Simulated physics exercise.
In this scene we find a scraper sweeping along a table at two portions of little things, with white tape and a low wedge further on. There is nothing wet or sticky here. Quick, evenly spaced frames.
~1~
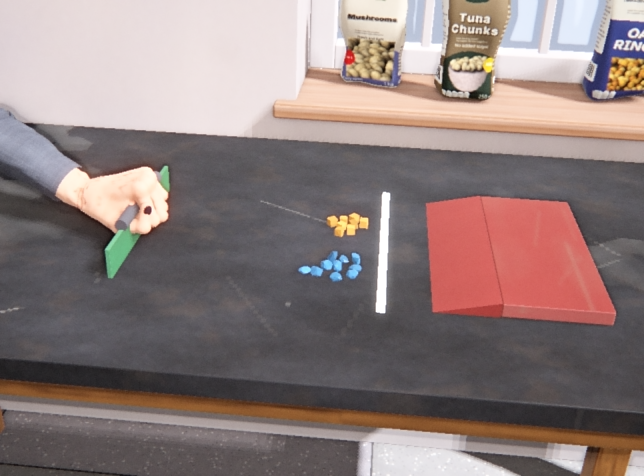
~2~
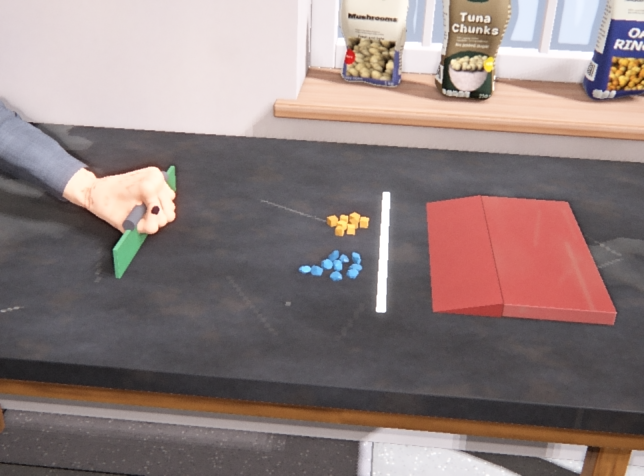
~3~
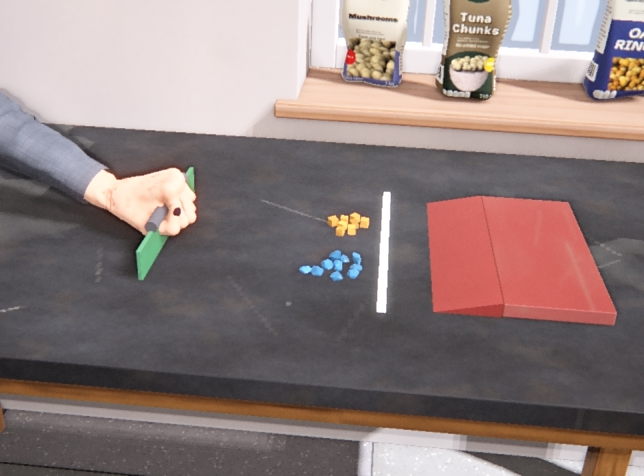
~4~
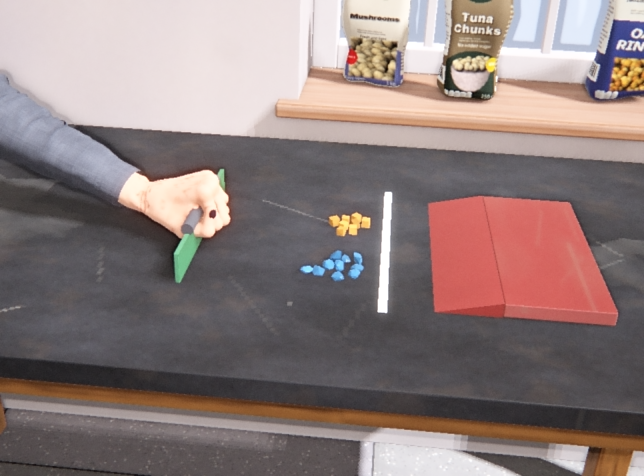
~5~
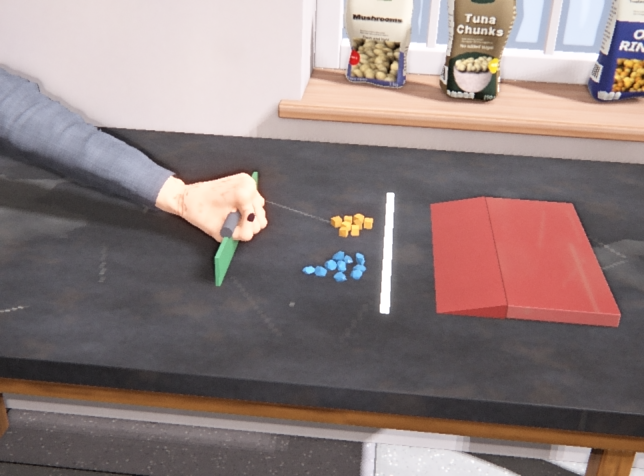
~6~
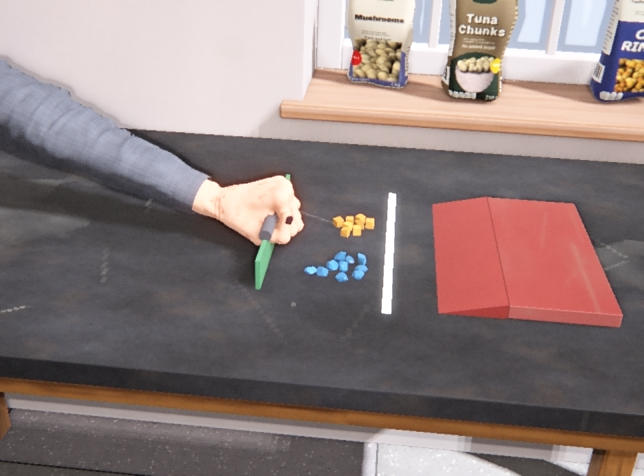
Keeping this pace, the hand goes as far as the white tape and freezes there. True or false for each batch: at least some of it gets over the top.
The nearer batch: False; the farther batch: False.
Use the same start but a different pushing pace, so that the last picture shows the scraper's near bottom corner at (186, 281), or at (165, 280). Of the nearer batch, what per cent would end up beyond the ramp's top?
Around 0 % and around 0 %.
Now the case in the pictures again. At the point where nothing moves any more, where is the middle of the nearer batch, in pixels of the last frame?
Around (448, 272).
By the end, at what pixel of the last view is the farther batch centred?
About (430, 234).
Then, 0.12 s later than the last frame, scraper still moving, near (346, 218); nearer batch every one short of the ramp; farther batch every one short of the ramp.
Then, 0.25 s later than the last frame, scraper stopped at the white tape; nearer batch about a tenth on the ramp, almost all short of the ramp; farther batch every one short of the ramp.
Then, 0.53 s later than the last frame, scraper stopped at the white tape; nearer batch roughly two thirds on the ramp, roughly a third short of the ramp; farther batch roughly half on the ramp, roughly half short of the ramp.
When it is over, scraper stopped at the white tape; nearer batch not one past the top, roughly two thirds on the ramp, roughly a third short of the ramp; farther batch not one past the top, about a tenth on the ramp, the larger part short of the ramp.
